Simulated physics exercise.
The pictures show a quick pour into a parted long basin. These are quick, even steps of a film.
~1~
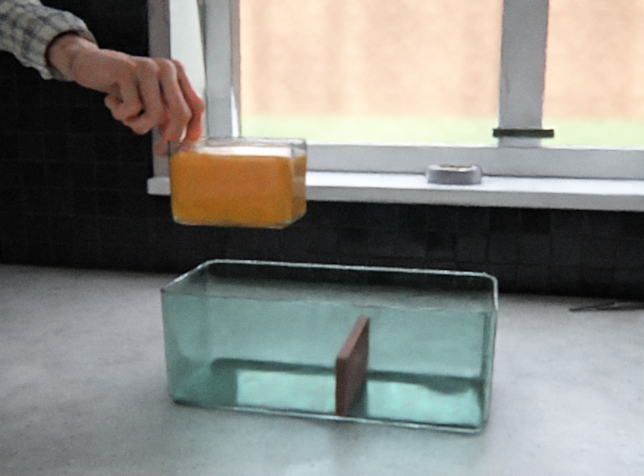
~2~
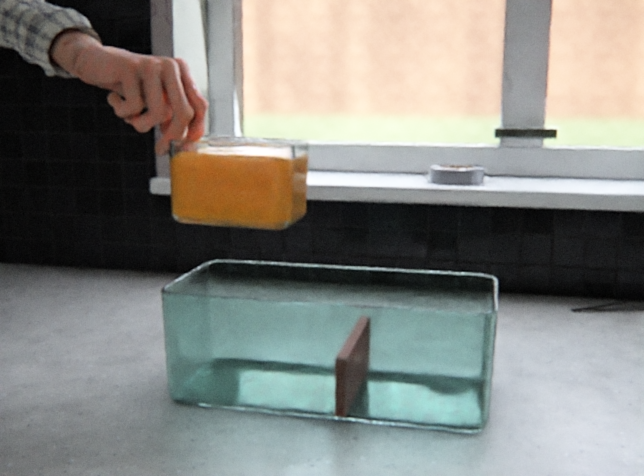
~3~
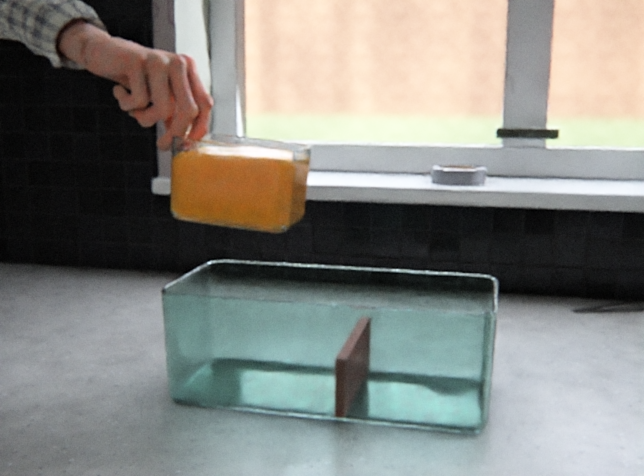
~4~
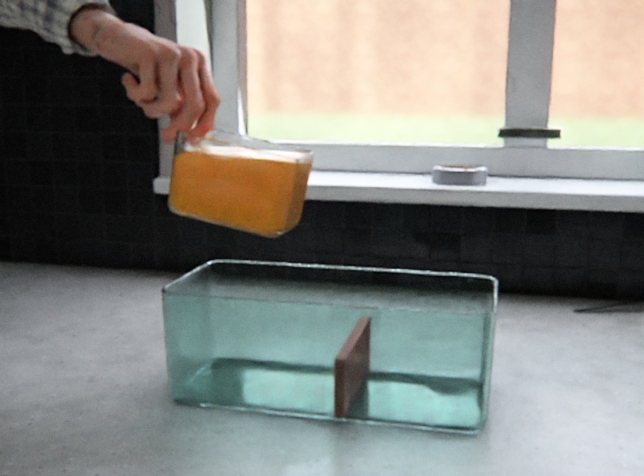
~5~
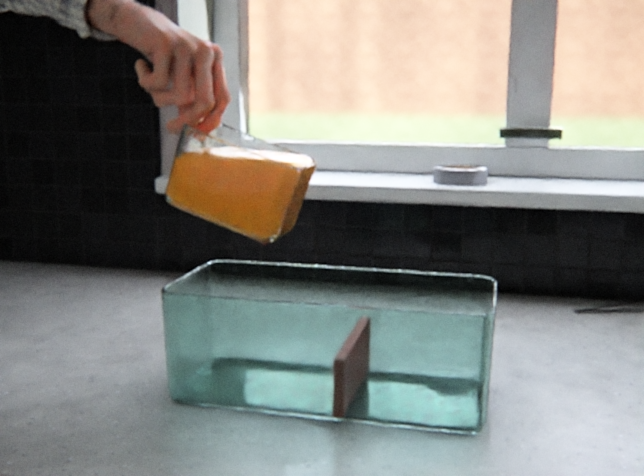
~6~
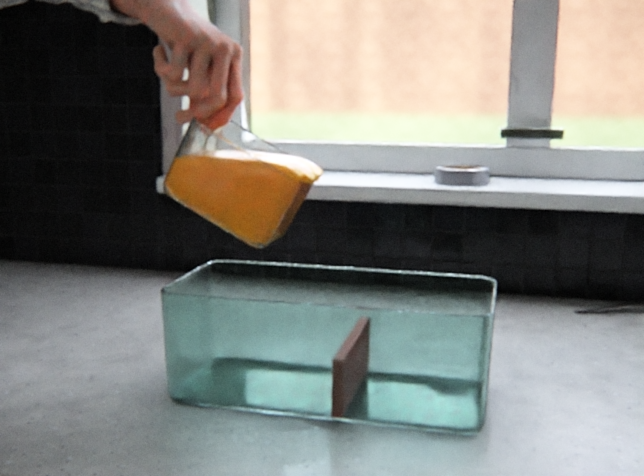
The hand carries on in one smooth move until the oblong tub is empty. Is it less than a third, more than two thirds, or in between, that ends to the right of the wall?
The share right of the wall is from a third to two thirds.
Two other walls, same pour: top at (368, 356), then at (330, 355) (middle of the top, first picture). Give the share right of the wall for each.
First some 45, then 80 per cent.
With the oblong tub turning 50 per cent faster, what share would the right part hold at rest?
Near 45 %.
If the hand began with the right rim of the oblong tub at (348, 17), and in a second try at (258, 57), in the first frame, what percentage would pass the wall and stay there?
About 90 and 35 per cent.
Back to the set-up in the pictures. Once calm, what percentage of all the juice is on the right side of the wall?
Near 60 %.
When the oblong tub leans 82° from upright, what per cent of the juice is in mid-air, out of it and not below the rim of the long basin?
It comes to 30 per cent or so.
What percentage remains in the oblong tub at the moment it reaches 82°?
About 40 per cent.
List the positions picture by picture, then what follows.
In the first picture, it leans 0°; its right rim is at (299, 143); the juice meets the walls at (186, 151) and (299, 154); the long basin's rim runs from (185, 277) to (496, 295); the wall's top is at (354, 336).
In the second picture, it leans 1°; its right rim is at (300, 145); the juice meets the walls at (187, 151) and (300, 155).
In the third picture, it leans 5°; its right rim is at (303, 150); the juice meets the walls at (189, 151) and (302, 157).
In the fourth picture, it leans 11°; its right rim is at (305, 157); the juice meets the walls at (191, 151) and (305, 159).
In the fifth picture, it leans 19°; its right rim is at (308, 167); the juice meets the walls at (191, 154) and (309, 161).
In the sixth picture, it leans 28°; its right rim is at (309, 180); the juice meets the walls at (188, 160) and (309, 171); 4 per cent is over the edge.
A moment on, the oblong tub is tipped on its side and 41 per cent is still to pour, 4 is left of the wall and 25 right of it.
Next, the oblong tub is tipped on its side and 12 per cent is still to pour, 24 is left of the wall and 59 right of it.
Then the oblong tub is tipped on its side and 4 per cent is still to pour, 34 is left of the wall and 59 right of it.
Later the oblong tub is tipped on its side and 1 per cent is still to pour, 38 is left of the wall and 59 right of it.
At rest 40 per cent lies left of the wall, 59 right of it and 0 outside.
